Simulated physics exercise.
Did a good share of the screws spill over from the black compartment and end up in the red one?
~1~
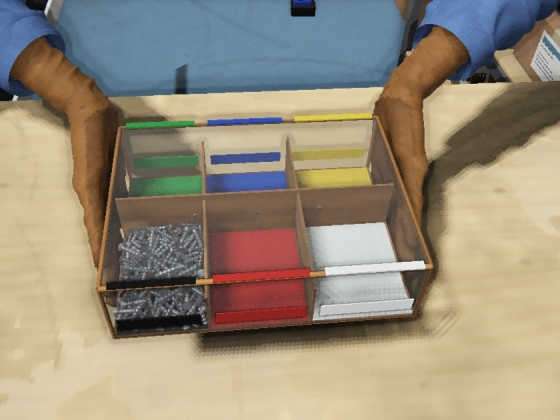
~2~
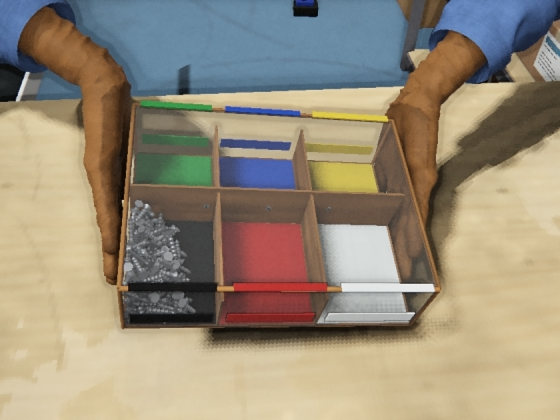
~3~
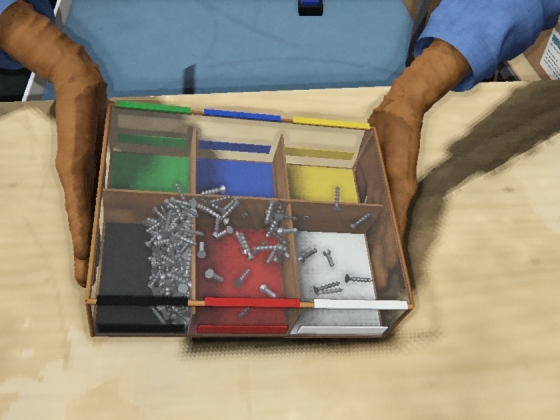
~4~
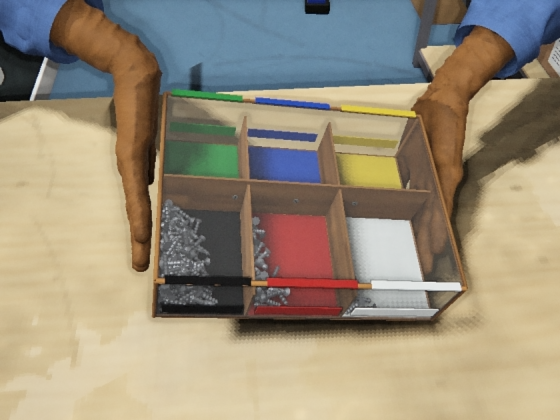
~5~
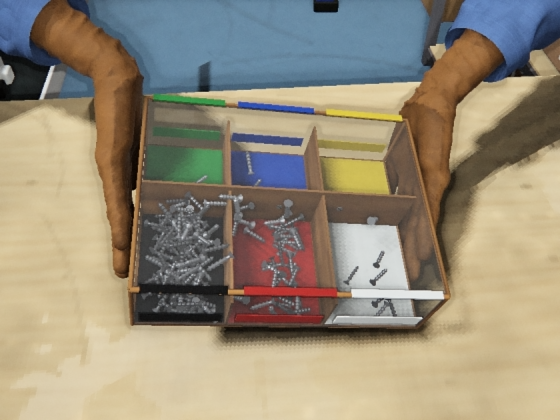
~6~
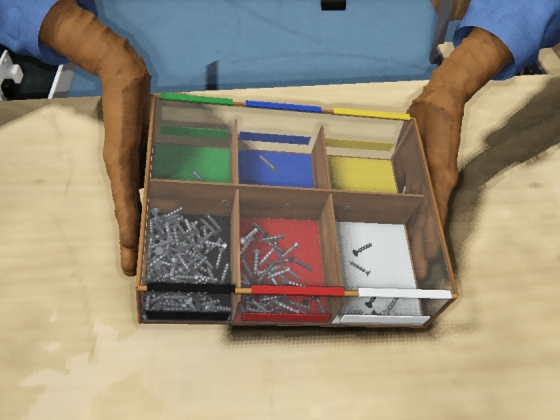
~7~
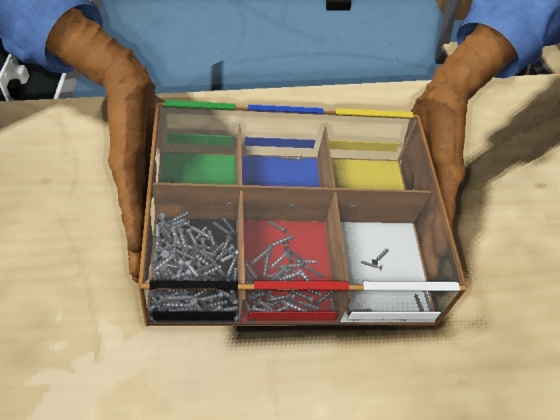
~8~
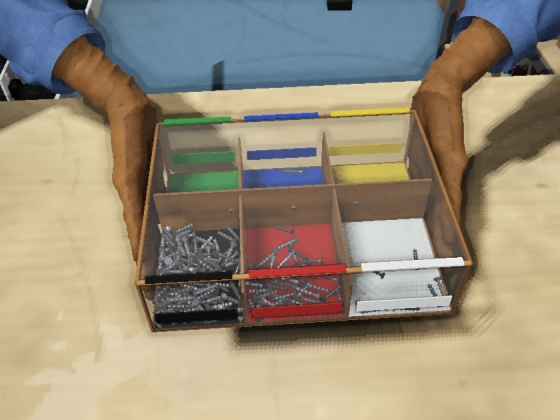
Yes, a good share of the screws ended up in the red compartment. Most of the rest stayed in the black one, and only a few lay in the white one.
